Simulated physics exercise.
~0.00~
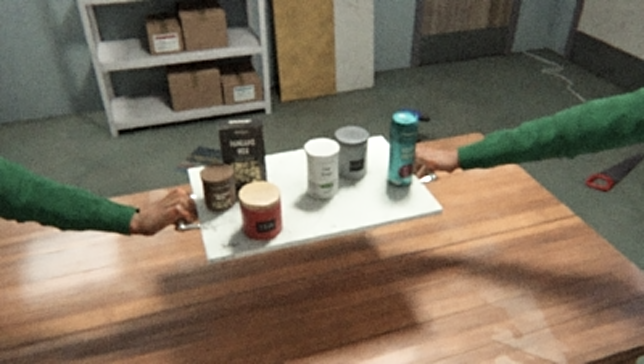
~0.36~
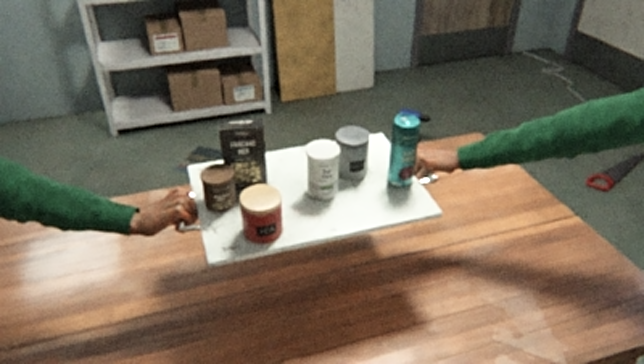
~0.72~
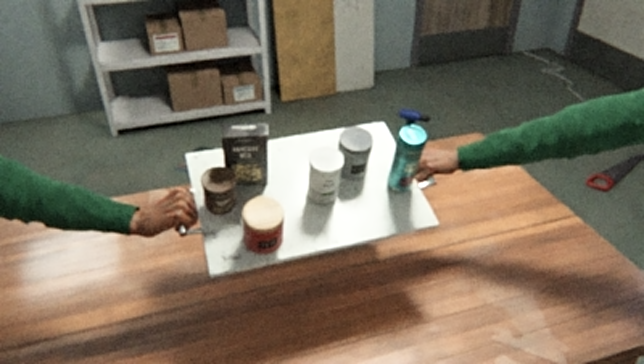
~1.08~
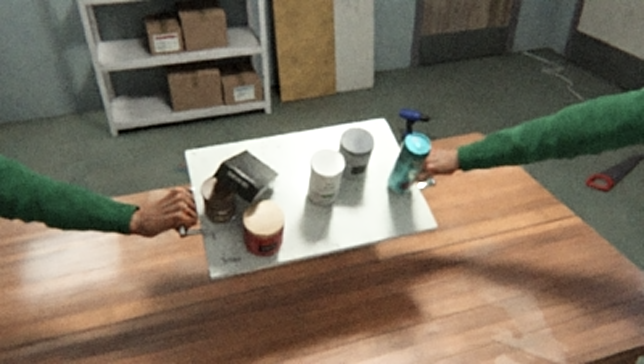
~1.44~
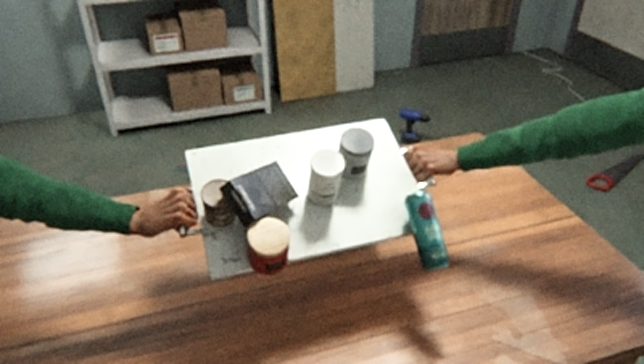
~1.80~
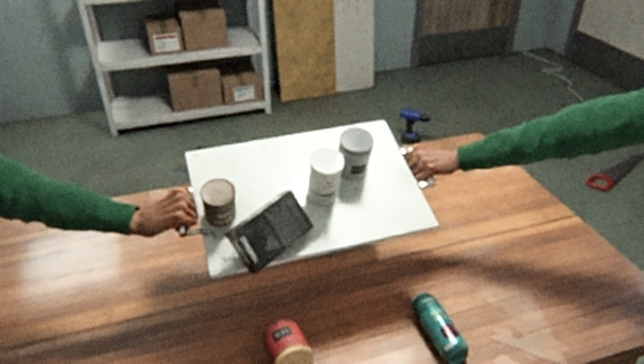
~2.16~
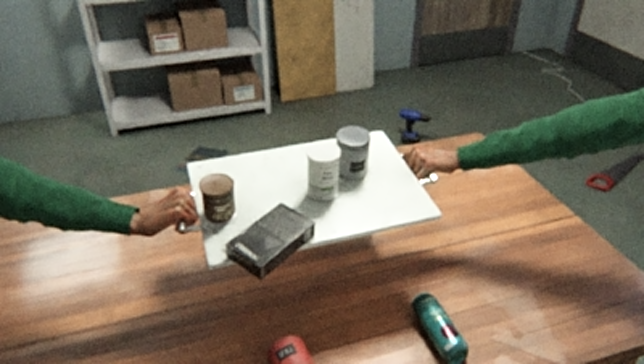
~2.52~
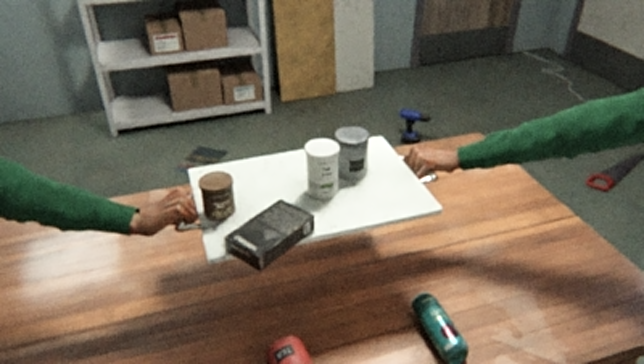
At the start, two green-sleeved arms hold a white rimless tray above a wooden table, with a black packet, a white tin, a grey jar, a brown tin, a red jar and a turquoise can standing on it. The near edge dips, and the turquoise can and black packet begin to lean. The packet topples onto its side, then the turquoise can tumbles off the near edge, followed by the red jar. The packet slides toward that edge as the hands bring the tray back up. Finally, the packet lies at the near edge, the brown tin, white tin and grey jar still stand, and the fallen can and jar rest on the table.
